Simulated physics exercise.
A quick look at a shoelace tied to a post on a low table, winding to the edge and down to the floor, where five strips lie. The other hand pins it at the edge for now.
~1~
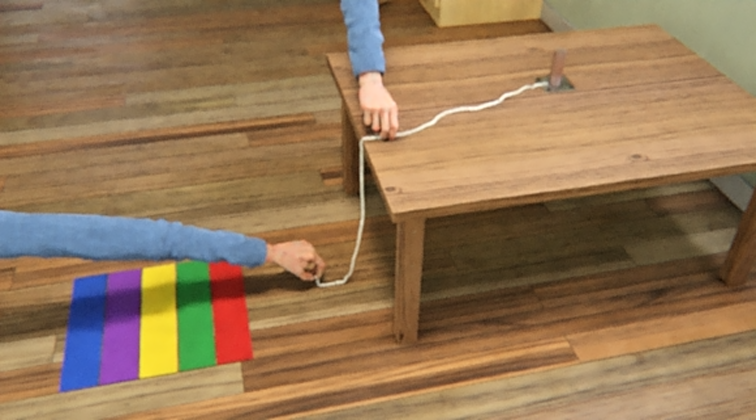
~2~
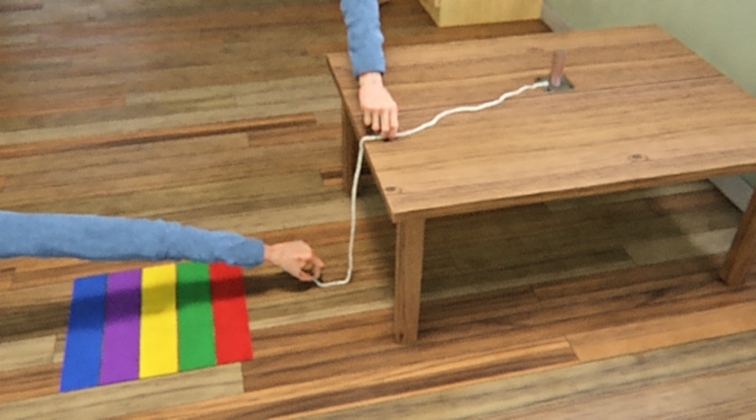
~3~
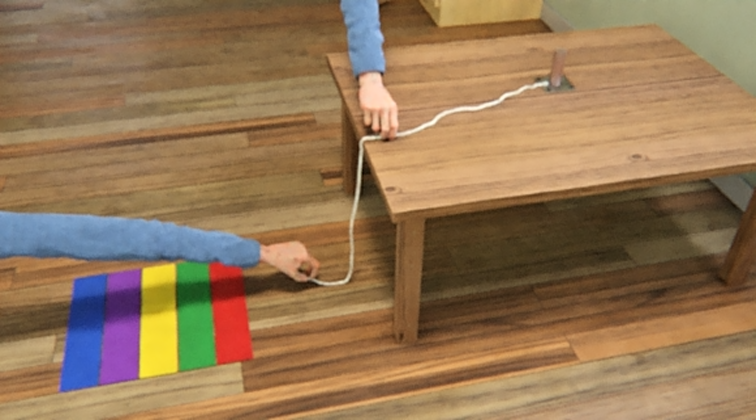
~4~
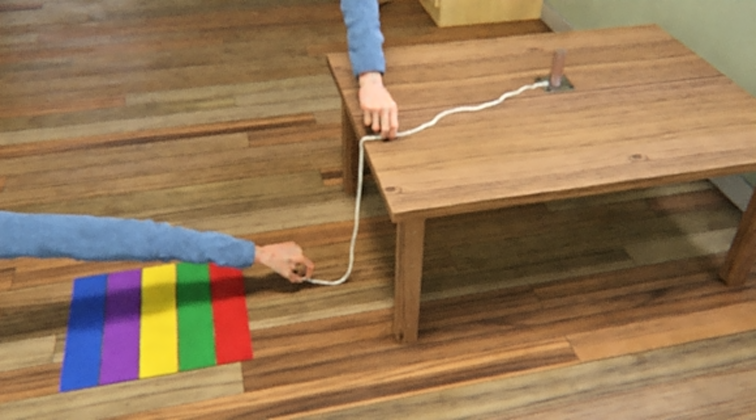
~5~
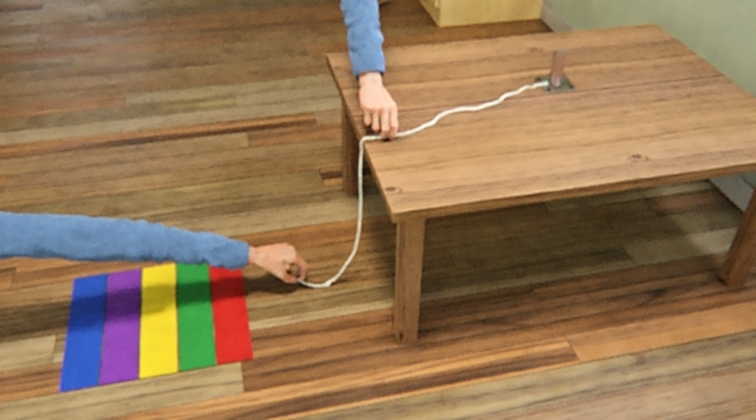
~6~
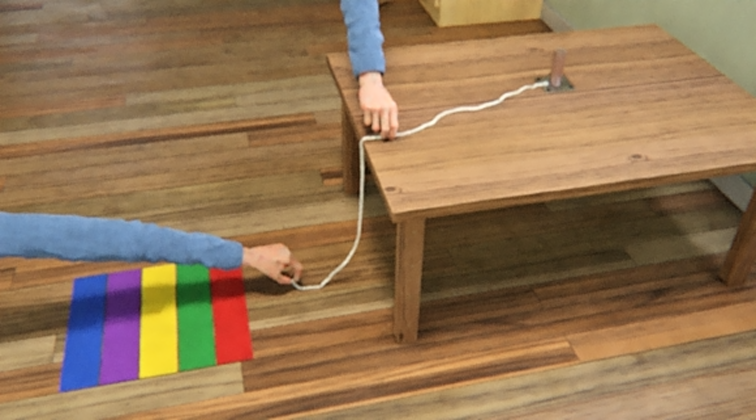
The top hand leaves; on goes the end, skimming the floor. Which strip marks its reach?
It halts on the green strip.
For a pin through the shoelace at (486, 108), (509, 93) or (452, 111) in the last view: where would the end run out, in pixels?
Try by try, around (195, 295), (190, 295) and (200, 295).
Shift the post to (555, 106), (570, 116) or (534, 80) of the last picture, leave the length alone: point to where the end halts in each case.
The places are (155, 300), (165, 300) and (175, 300).
Soon after, end near (246, 287); short of the strips.
After that, end near (210, 292); over red.
At the stop, end near (191, 295); over green. Over green.
